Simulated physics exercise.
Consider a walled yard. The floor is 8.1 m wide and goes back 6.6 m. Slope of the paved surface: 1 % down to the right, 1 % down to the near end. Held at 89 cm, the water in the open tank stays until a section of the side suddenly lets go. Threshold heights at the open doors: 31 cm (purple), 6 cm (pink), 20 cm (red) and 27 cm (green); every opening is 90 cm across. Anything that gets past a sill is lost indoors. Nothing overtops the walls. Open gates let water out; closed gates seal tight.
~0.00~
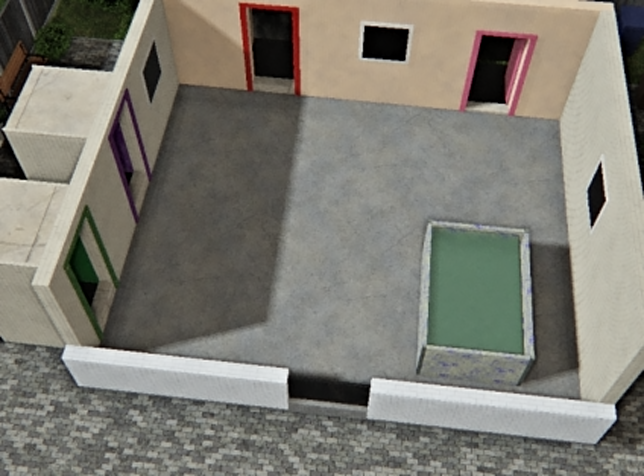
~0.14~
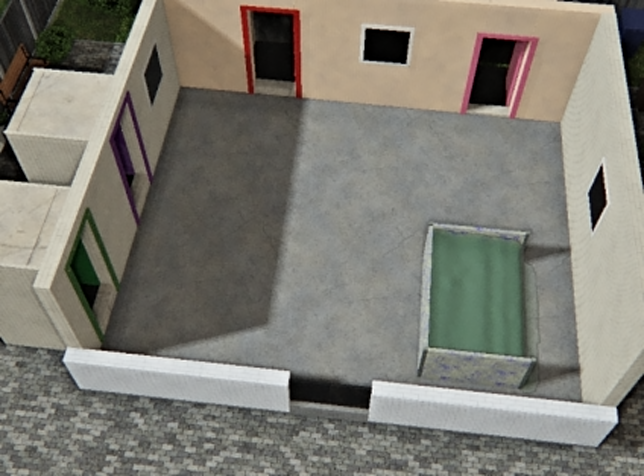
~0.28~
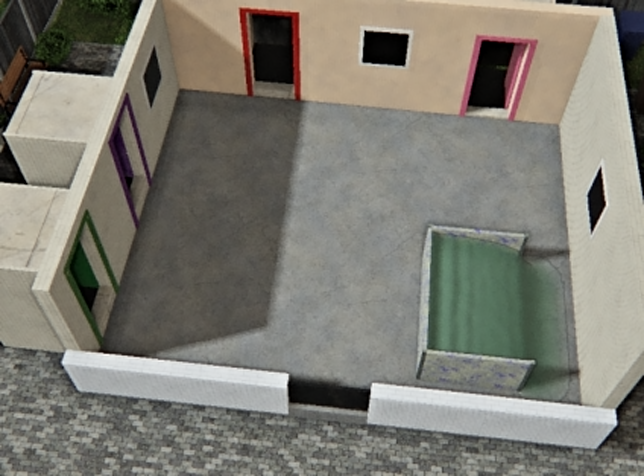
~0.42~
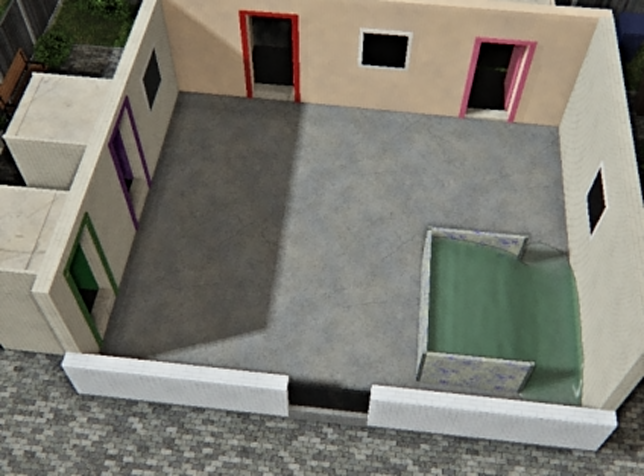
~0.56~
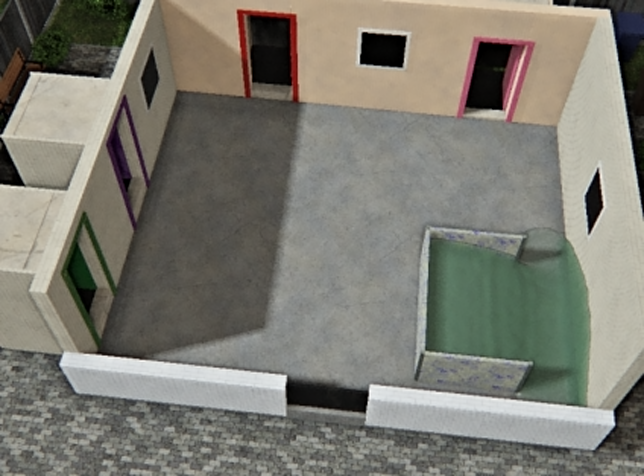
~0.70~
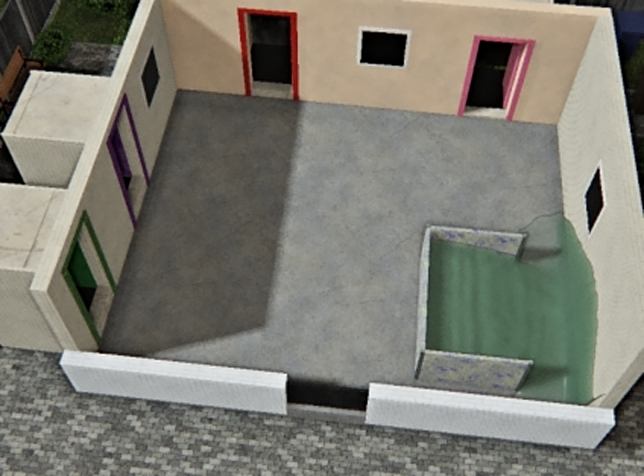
Green water in an open rectangular tank pours out through its right side, spreads across the grey floor to the cream wall, and then widens along that wall toward the back and front of the walled yard.
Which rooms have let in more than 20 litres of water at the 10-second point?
Result: The purple door will not let too much through; the pink door will let too much through; the red door will not let too much through; the green door will not let too much through.
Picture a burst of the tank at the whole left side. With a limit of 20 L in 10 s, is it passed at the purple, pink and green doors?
Here's how it goes: Purple falls short, pink falls short, green exceeds it.
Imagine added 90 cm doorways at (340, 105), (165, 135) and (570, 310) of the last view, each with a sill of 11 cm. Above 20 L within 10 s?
In turn: Below, not over, above.
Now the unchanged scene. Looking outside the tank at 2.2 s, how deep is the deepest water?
Some 45 cm deep.
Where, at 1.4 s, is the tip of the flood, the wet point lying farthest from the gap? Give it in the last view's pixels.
Somewhere around (552, 128).
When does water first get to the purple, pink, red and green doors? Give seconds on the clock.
Doors: Purple 4.0 s / pink 1.8 s / red 3.6 s / green 3.0 s.
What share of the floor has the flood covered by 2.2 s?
30 %.
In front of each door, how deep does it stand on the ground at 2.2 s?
Centimetres: Purple 0 / pink 19 / red 0 / green 0.
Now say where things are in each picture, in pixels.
In the first picture, the open tank at (477, 288) is whole and still, 89 cm deep.
In the second picture, water pours out at (521, 312) and has run 1.3 m, to a hidden place; typically 7 cm deep outside, 89 cm at the open tank's back.
In the third picture, the front is at (541, 261), 1.5 m from the gap at (519, 316); 2.0 m2 of floor is under water; 81 cm left at the back of the open tank.
In the fourth picture, the front is at (557, 253), 1.8 m from the gap at (518, 319); 3.1 m2 of floor is under water; 76 cm left at the back of the open tank.
In the fifth picture, water pours out at (516, 319) and has run 2.3 m, to (563, 236); typically 25 cm deep outside, 73 cm at the open tank's back.
In the sixth picture, the front is at (562, 216), 2.7 m from the gap at (516, 319); 3.8 m2 of floor is under water; 65 cm left at the back of the open tank.
After 1.4 s water covers 15 % of the floor and is deepest (74 cm) near (574, 426); purple door not reached, pink door not reached, red door not reached, green door not reached.
After 2.2 s water covers 30 % of the floor and is deepest (45 cm) near (552, 423); purple door not reached, pink door 19 cm at the sill, 24 L in, red door not reached, green door not reached.
After 3.5 s water covers 50 % of the floor and is deepest (27 cm) near (92, 371); purple door not reached, pink door 17 cm at the sill, 130 L in, red door not reached, green door 23 cm at the sill, 0 L in.
After 6.0 s water covers 85 % of the floor and is deepest (24 cm) near (563, 425); purple door 4 cm at the sill, 0 L in, pink door 14 cm at the sill, 192 L in, red door 3 cm at the sill, 0 L in, green door 7 cm at the sill, 0 L in.
After 10.0 s water covers 100 % of the floor and is deepest (16 cm) near (574, 426); purple door 5 cm at the sill, 0 L in, pink door 7 cm at the sill, 228 L in, red door 6 cm at the sill, 0 L in, green door 6 cm at the sill, 0 L in.
